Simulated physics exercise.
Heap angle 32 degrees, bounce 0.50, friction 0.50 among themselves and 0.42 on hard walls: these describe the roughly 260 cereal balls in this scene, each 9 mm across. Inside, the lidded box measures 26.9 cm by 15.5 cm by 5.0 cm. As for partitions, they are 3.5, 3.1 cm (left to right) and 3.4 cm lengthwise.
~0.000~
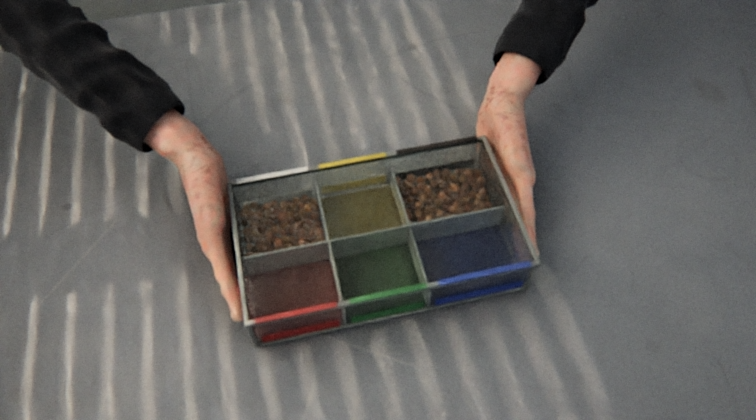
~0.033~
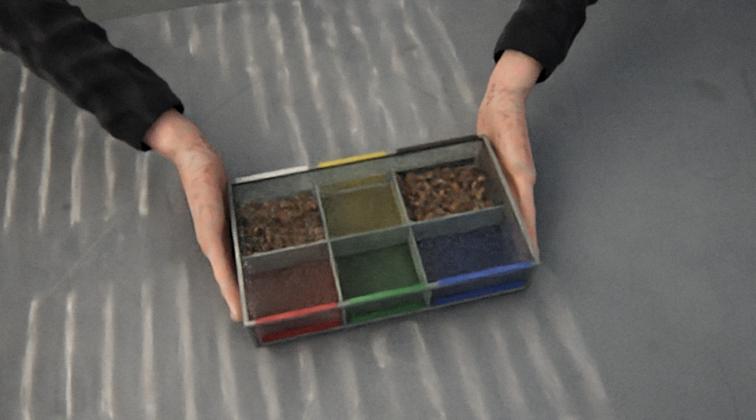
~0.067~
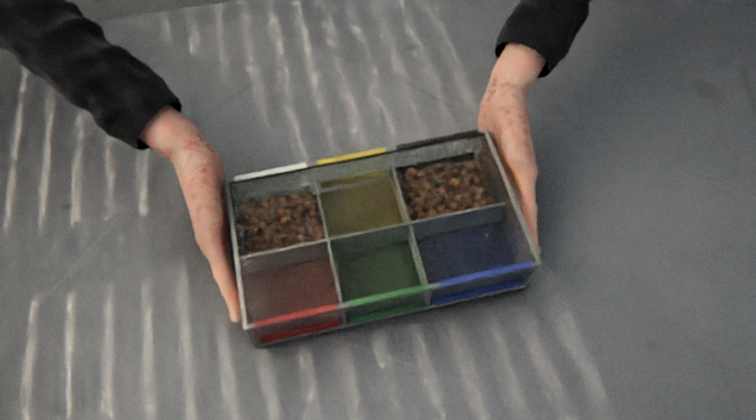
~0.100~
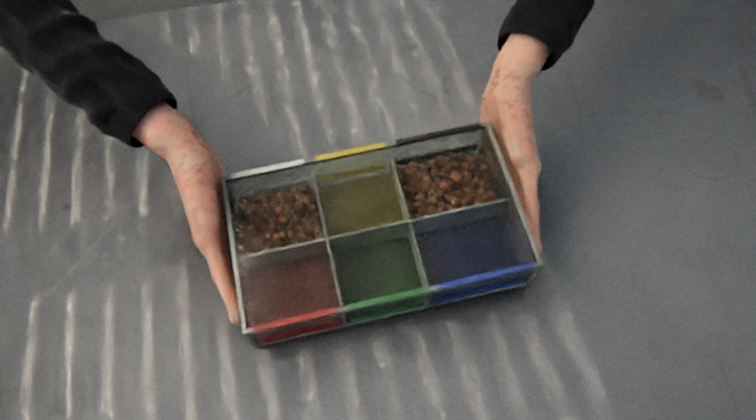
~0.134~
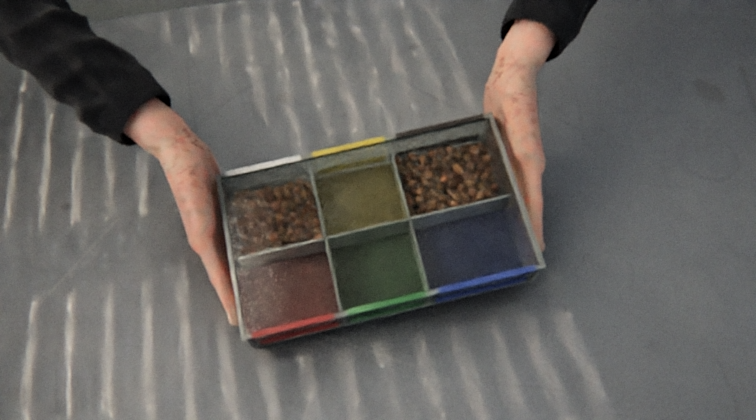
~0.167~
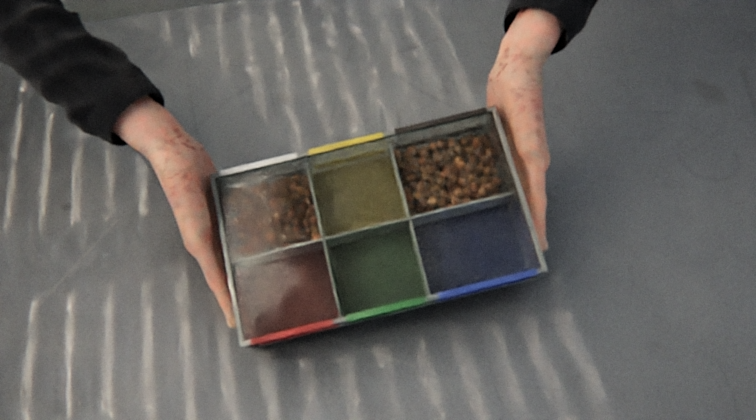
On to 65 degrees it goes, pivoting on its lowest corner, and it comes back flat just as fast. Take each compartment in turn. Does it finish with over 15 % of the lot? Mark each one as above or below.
Marked: Red below; blue below; green below; yellow below; white above; black above.
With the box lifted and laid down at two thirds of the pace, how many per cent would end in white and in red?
I'd expect white at 45 percent and red at 5 percent.
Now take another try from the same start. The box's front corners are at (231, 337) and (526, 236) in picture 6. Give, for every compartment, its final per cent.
Final shares: Red 5%, blue 0%, green 5%, yellow 5%, white 45%, black 40%.
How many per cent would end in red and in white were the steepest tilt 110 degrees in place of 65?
The red compartment would get 15 per cent and the white one 35 per cent.
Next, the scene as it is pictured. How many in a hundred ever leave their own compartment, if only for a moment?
I'd say near 15 percent of them.
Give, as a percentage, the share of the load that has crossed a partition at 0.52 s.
At that time I'd say around 5 per cent.
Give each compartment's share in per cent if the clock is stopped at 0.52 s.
Red 0; blue 5; green 0; yellow 0; white 45; black 45.
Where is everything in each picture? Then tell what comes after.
Box tilt 0 degrees, front corners at (249, 322) and (535, 262); white 50 %, black 50 %, in the first picture.
Box tilt 1 degrees, front corners at (249, 323) and (535, 262), in the second picture.
Box tilt 3 degrees, front corners at (248, 325) and (536, 262), lowest corner left front, in the third picture.
Box tilt 8 degrees, front corners at (247, 329) and (538, 263), lowest corner left front, in the fourth picture.
Box tilt 13 degrees, front corners at (246, 335) and (540, 265), lowest corner left front, in the fifth picture.
Box tilt 19 degrees, front corners at (245, 342) and (542, 268), lowest corner left front; white 50 %, black 50 %. The box's pace is about 180 degrees a second, in the sixth picture.
Then, at 0.52 s, tilt 64 degrees; blue 5 %, white 45 %, black 45 %.
Then, at 0.76 s, tilt 25 degrees; red 5 %, blue 5 %, green 5 %, white 45 %, black 40 %.
After 1.11 s, tilt 0 degrees; red 5 %, blue 5 %, green 5 %, white 45 %, black 40 %.
In the end, at 1.5 s, red 5 %, blue 5 %, green 5 %, yellow 0 %, white 45 %, black 40 %.
